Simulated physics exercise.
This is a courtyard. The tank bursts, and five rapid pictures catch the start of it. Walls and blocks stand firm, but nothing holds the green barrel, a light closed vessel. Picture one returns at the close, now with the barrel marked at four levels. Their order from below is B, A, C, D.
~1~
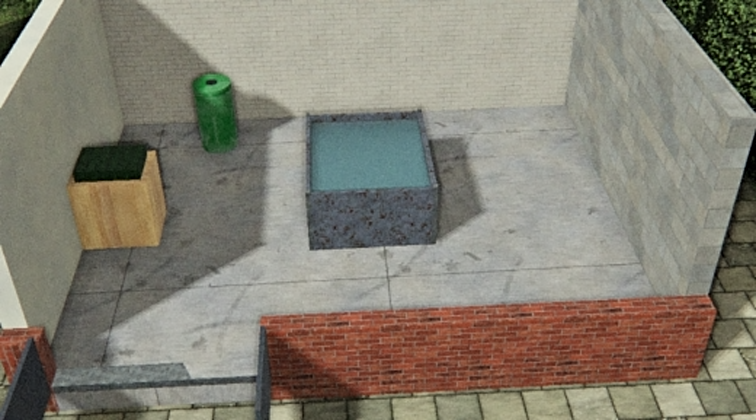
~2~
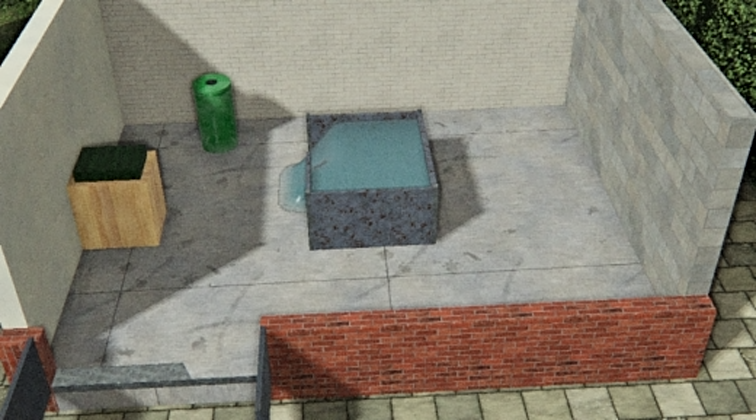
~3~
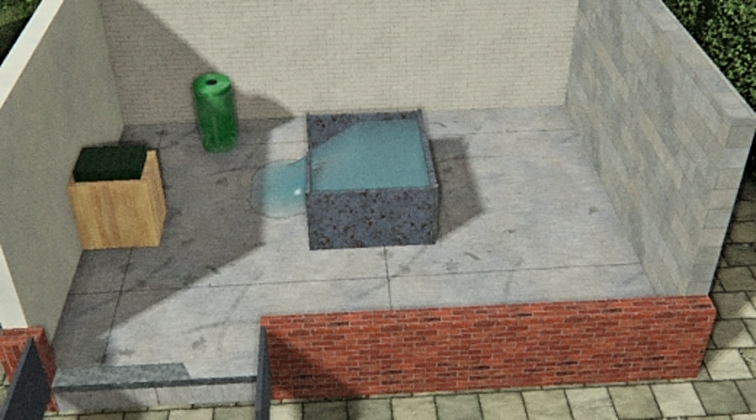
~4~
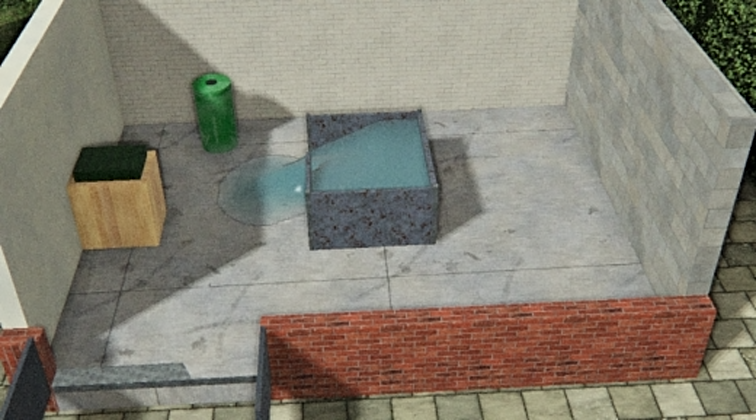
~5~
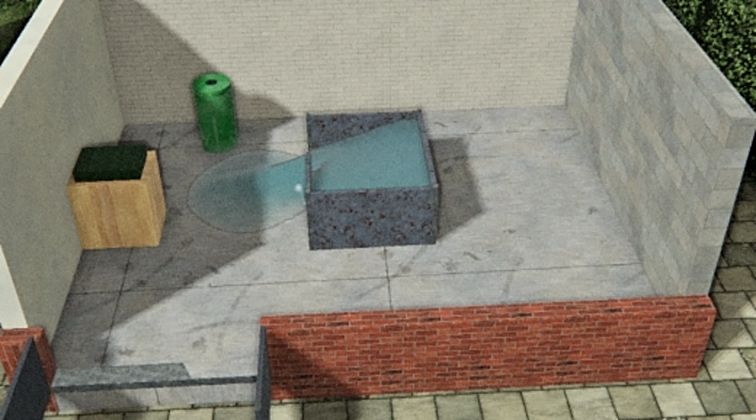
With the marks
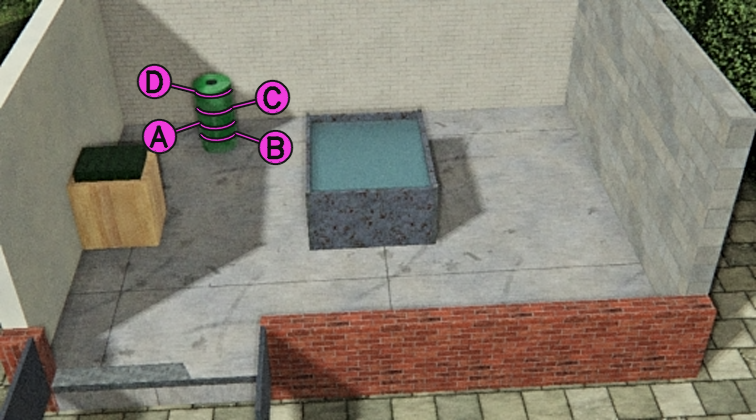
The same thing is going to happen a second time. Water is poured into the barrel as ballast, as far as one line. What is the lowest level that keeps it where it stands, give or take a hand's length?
Take A.
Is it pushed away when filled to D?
No, that is safe.
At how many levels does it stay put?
Three of the four.
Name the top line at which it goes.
It is B.
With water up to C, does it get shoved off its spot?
No, that is safe.
On the marked copy, A at (215, 128); B at (217, 140); C at (213, 113); D at (211, 96); from the bottom up B, A, C, D.
For line A, it does not move.
For line B, it is pushed about its own width away.
For line C, it does not move.
For line D, it does not move.
